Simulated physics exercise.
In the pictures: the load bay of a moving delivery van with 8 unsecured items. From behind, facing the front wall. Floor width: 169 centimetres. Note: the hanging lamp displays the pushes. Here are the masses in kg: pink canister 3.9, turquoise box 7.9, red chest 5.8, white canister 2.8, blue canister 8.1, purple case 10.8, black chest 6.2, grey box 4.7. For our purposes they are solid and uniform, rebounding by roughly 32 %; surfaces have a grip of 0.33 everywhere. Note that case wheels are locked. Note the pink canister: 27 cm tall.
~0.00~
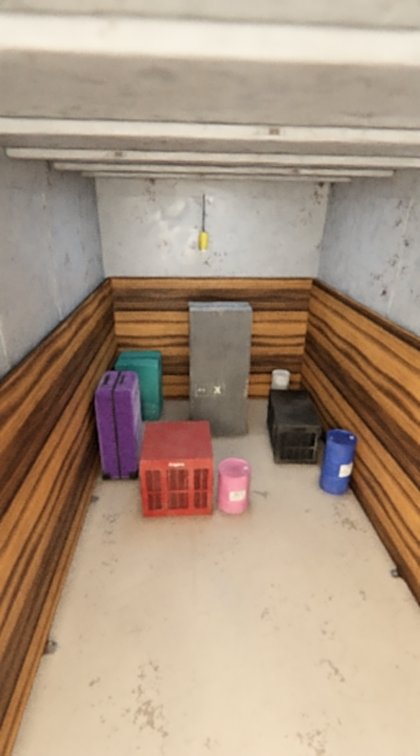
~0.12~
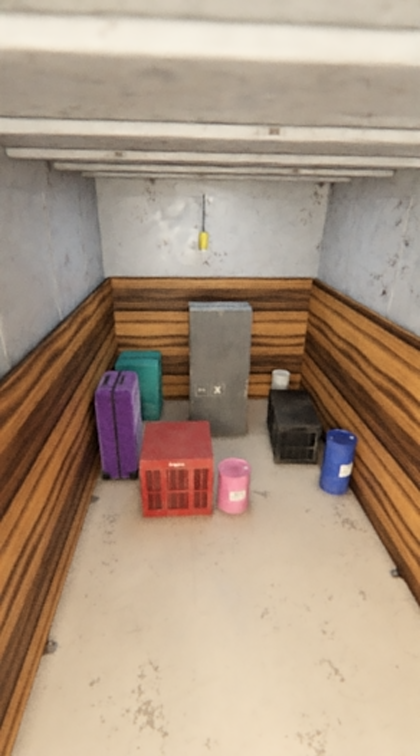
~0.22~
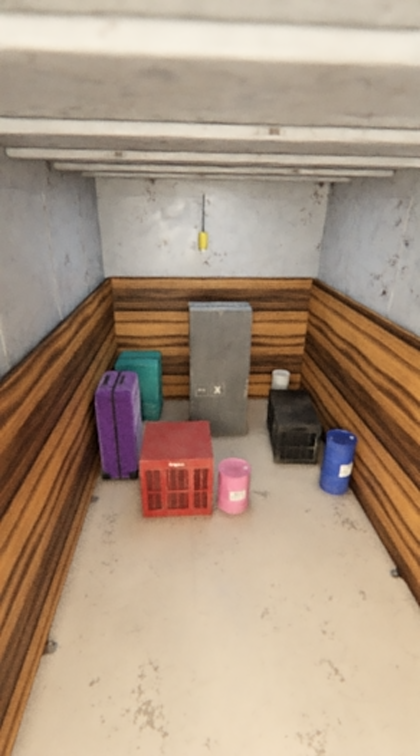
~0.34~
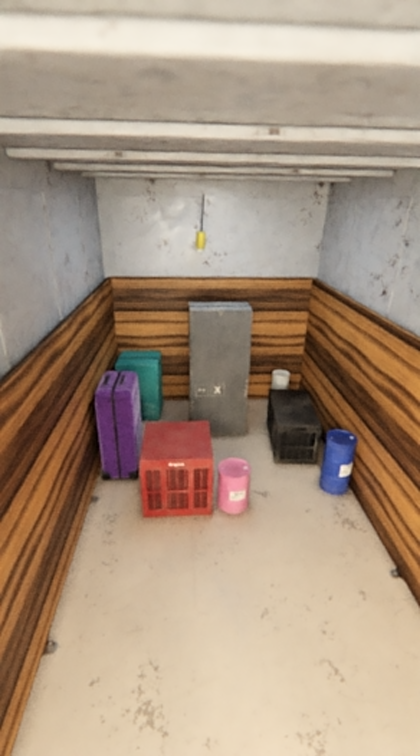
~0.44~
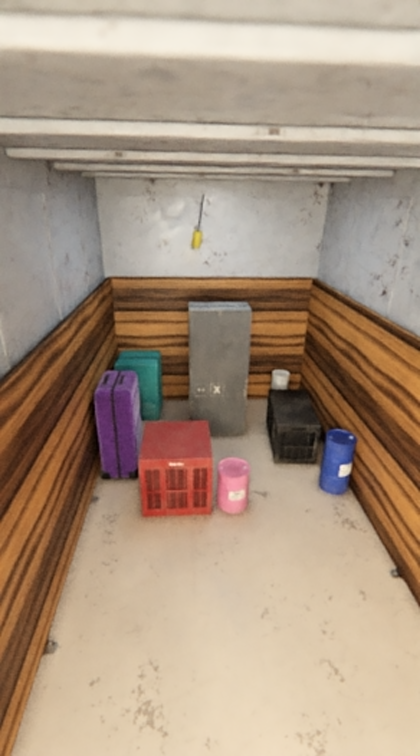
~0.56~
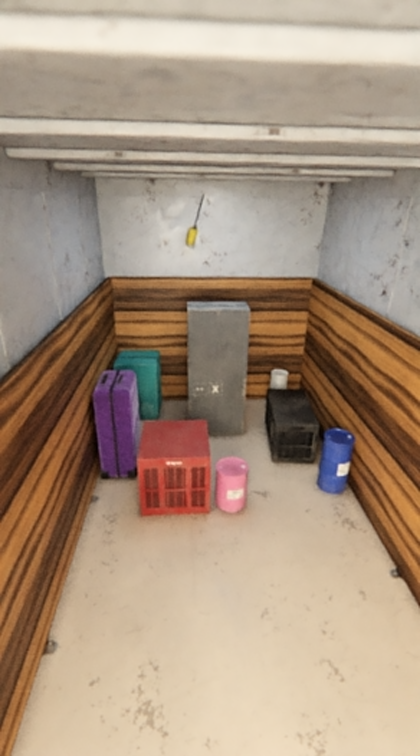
In the cargo bay of a van, the yellow hanging lamp hung straight, then swung gradually to the left, while the cases, boxes and canisters on the floor barely shifted, edging very slightly left.
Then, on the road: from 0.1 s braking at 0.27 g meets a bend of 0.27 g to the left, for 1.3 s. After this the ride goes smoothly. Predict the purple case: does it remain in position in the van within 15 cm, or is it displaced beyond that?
It remains near where it started.
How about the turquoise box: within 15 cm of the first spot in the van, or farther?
In the end the turquoise box remains stationary.
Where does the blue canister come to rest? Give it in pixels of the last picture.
It finishes around (299, 446).
After 0.76 s, force 0.27 g forwards, 0.27 g left; purple case moved 6 cm near (116, 421); red chest moved 6 cm; grey box moved 6 cm.
After 1.06 s, force 0.27 g forwards, 0.27 g left; purple case moved 6 cm near (116, 421); grey box moved 16 cm; black chest moved 15 cm.
After 1.26 s, force 0.15 g forwards, 0.15 g left; purple case moved 7 cm near (116, 421); grey box moved 25 cm; black chest moved 24 cm.
In the end (1.9 s), not toppled but over 15 cm from the start, pink canister, red chest, white canister, blue canister, black chest and grey box; the other 2 under 15 cm from the start. In the last view, purple case near (116, 421).
